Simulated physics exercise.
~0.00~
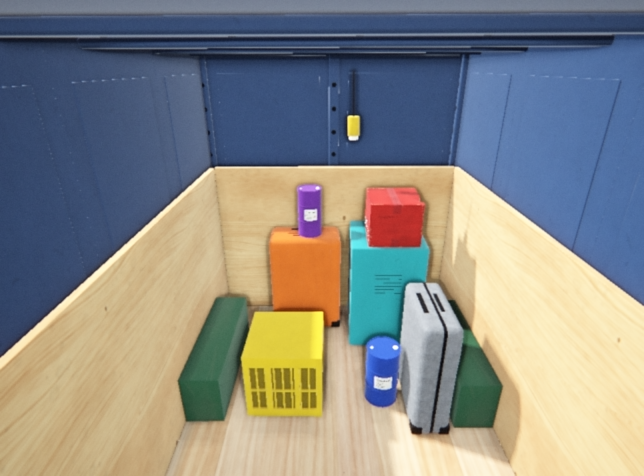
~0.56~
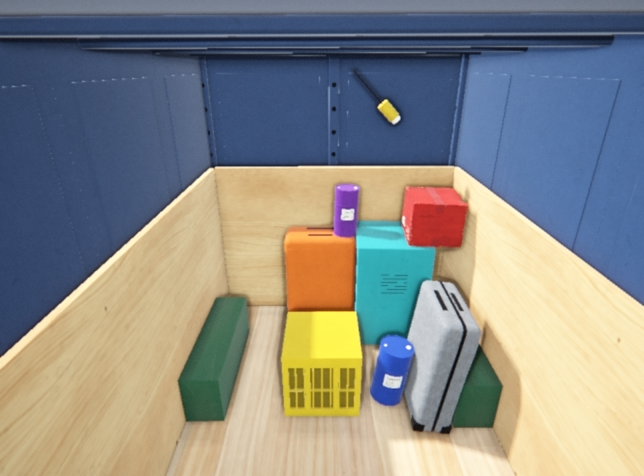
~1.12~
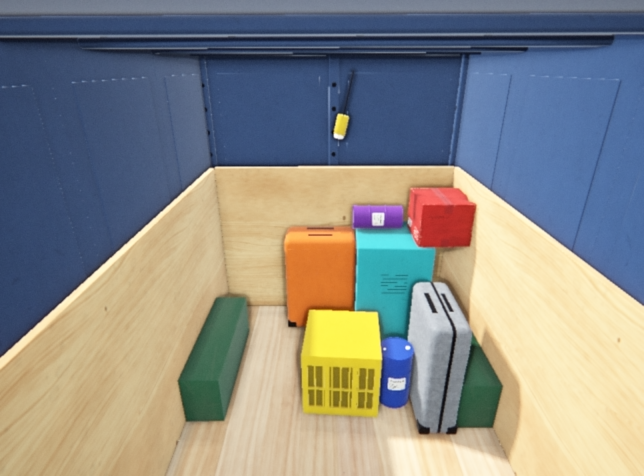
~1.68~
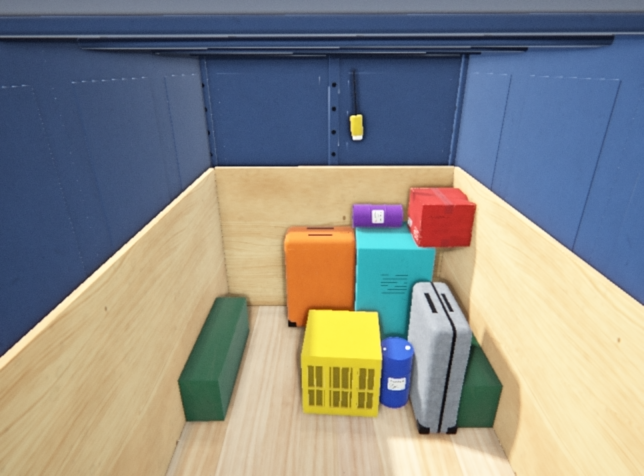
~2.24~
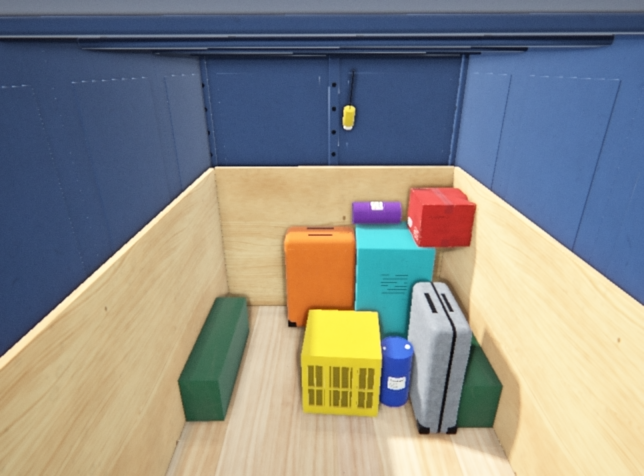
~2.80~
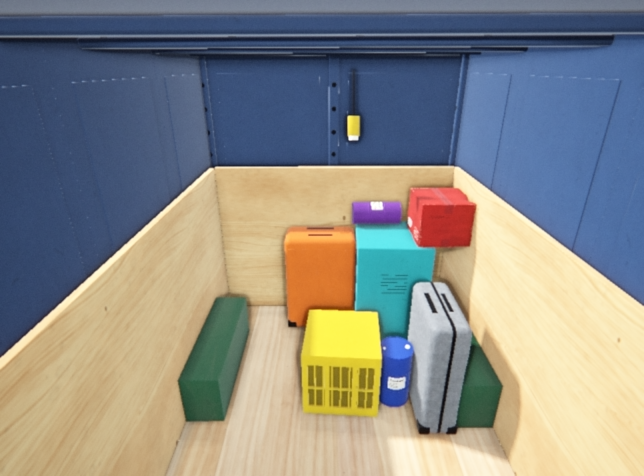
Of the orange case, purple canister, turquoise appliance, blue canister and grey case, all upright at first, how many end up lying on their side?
Only one of them ends up on its side, the purple canister.
